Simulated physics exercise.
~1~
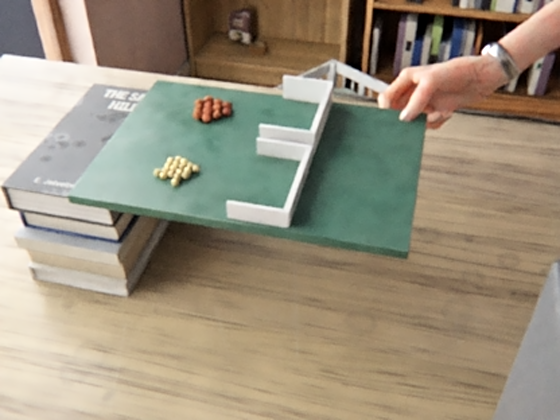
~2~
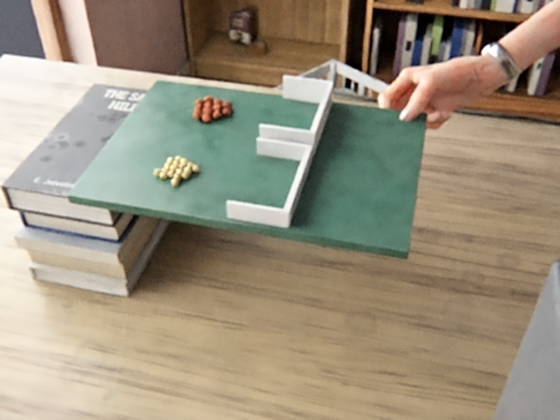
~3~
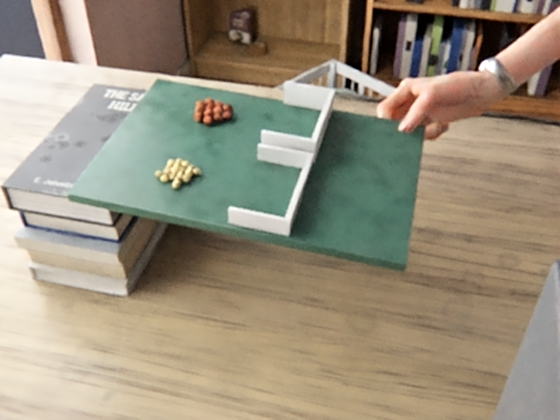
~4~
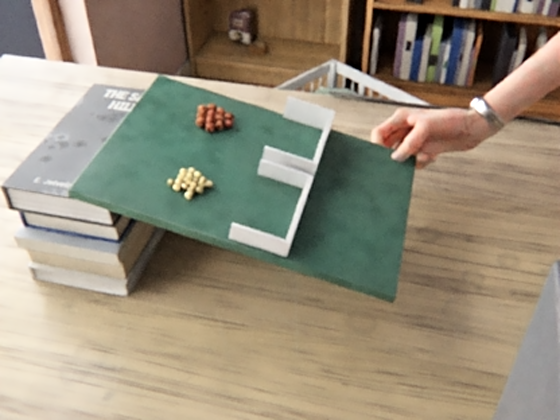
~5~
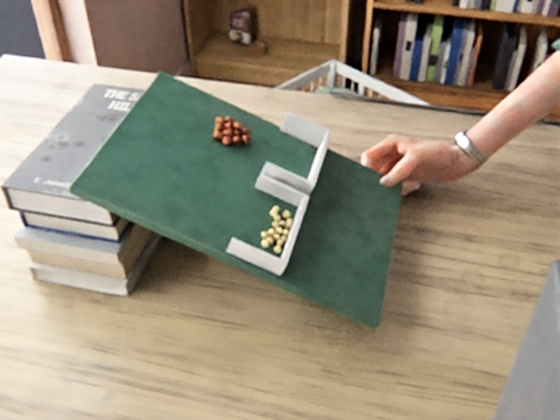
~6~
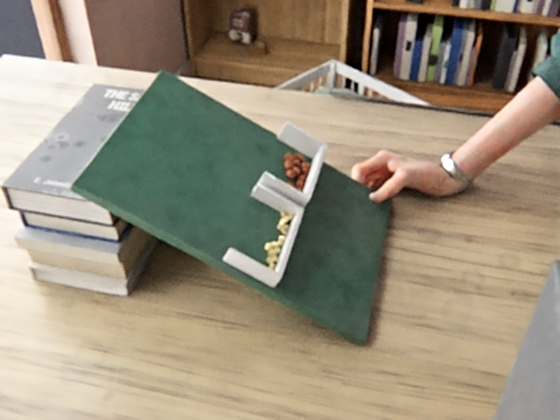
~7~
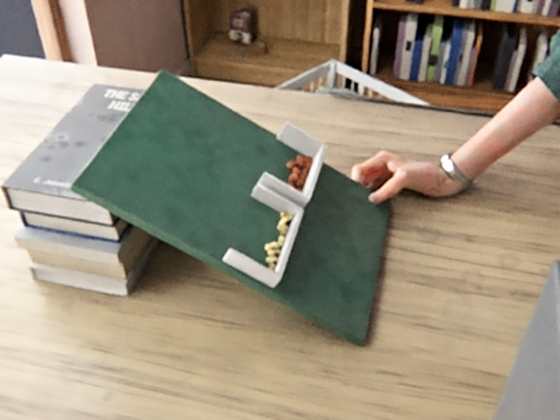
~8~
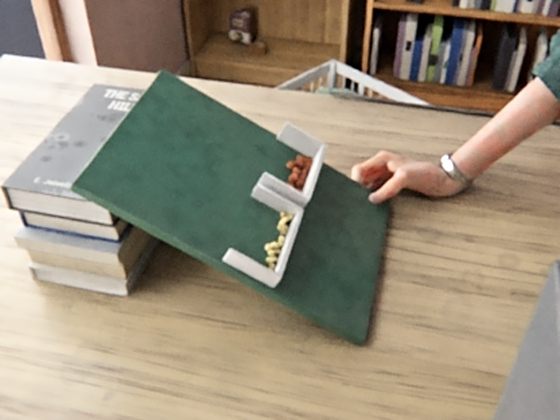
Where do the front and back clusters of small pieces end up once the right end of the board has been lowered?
The yellowish front cluster piles up behind the front white barrier, and the reddish-brown back cluster piles up behind the back one.
A green board, resting at its left end on a stack of books, is held nearly level by a hand at its right edge, with a cluster of yellowish pieces in front and a reddish-brown cluster behind. The hand lowers the right end, and the board tips steadily down toward the wooden table. The yellowish pieces slide first, running down to the right until the front white barrier catches them. As the slope steepens, the reddish-brown pieces follow and stop against the back barrier. The board ends still and sloping, the hand at its edge, with each cluster gathered behind its own barrier.
